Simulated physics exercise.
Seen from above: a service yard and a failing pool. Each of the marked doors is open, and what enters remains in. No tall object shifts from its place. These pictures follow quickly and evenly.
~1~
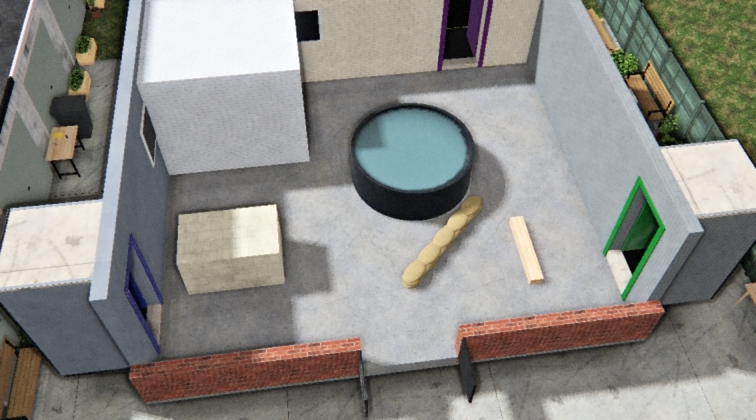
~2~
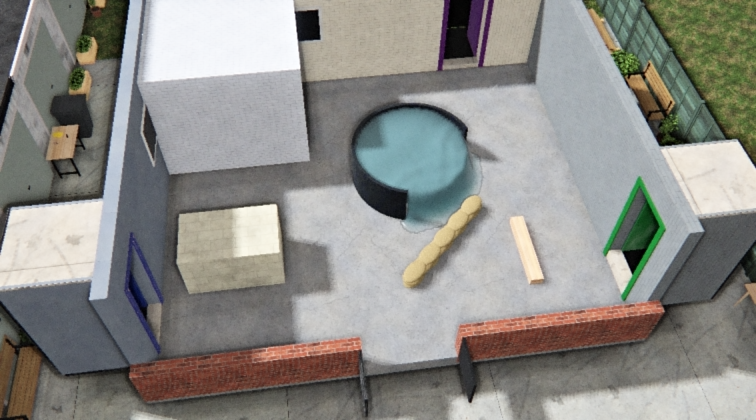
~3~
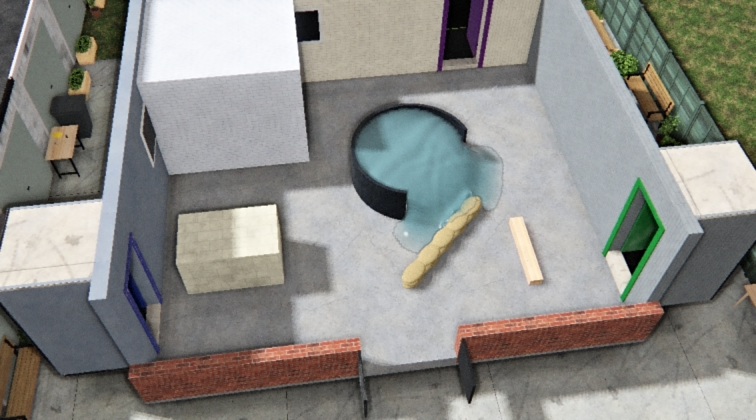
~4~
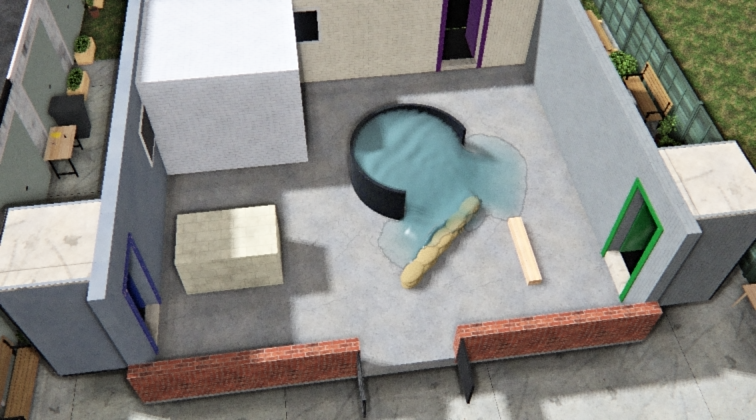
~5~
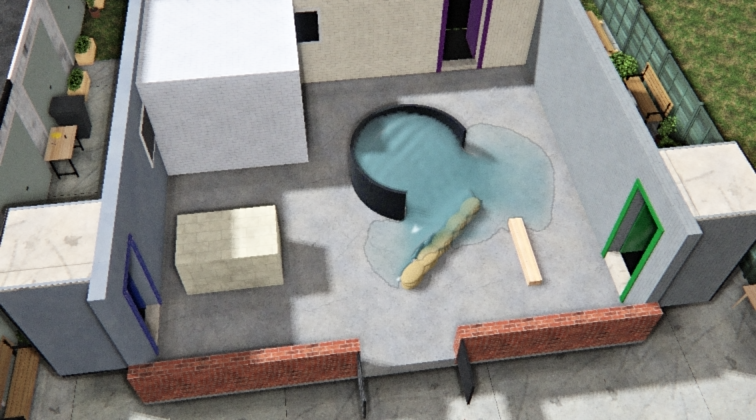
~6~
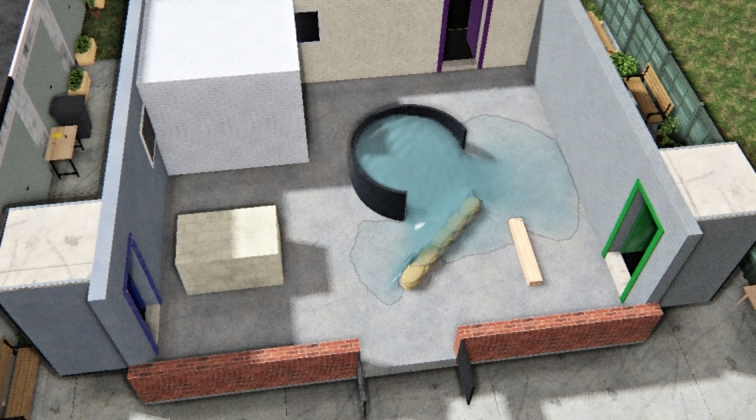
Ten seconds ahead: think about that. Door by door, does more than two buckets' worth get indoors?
Door by door: Green door - no; blue door - yes; purple door - no.
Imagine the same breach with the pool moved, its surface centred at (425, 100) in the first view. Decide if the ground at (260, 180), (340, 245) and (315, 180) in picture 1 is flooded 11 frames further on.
In turn: Clear, covered, no water.
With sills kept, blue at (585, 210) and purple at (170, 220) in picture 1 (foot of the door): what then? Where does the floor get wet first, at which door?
That would be the door marked blue.
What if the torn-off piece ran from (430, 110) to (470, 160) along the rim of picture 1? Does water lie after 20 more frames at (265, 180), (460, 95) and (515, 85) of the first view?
Listed order gives left alone; sopping; sopping.
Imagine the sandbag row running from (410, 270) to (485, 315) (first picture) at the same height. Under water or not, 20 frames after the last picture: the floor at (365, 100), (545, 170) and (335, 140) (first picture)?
Point by point: No flooding; inundated; no flooding.
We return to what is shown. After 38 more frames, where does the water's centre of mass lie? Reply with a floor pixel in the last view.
Around pixel (414, 220) of the last picture.
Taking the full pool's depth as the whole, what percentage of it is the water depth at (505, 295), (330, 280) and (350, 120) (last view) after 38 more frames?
In order: Roughly 8, 6 and 4 in a hundred.
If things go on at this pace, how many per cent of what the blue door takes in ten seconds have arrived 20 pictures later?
About 10 %.
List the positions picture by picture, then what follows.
The pool at (413, 148) is whole and still, in the first picture.
The front is at a hidden place, out from the gap at (459, 193), in the second picture.
The front is at (488, 150), out from the gap at (459, 194), in the third picture.
The front is at (494, 139), out from the gap at (457, 195), in the fourth picture.
Water pours out at (458, 196) and has run to (527, 141), in the fifth picture.
The front is at (559, 146), out from the gap at (458, 196), in the sixth picture.
A moment on, water covers 35 % of the floor; the green door wet at the sill, nothing in, the blue door not reached, the purple door not reached.
Next, water covers 55 % of the floor; the green door wet at the sill, nothing in, the blue door not reached, the purple door not reached.
Then, water covers 65 % of the floor; the green door wet at the sill, nothing in, the blue door under two buckets in, the purple door wet at the sill, nothing in.
Later, water covers 85 % of the floor; the green door wet at the sill, nothing in, the blue door far over two buckets in, the purple door under two buckets in.
In the end, water covers 95 % of the floor; the green door wet at the sill, nothing in, the blue door far over two buckets in, the purple door under two buckets in.
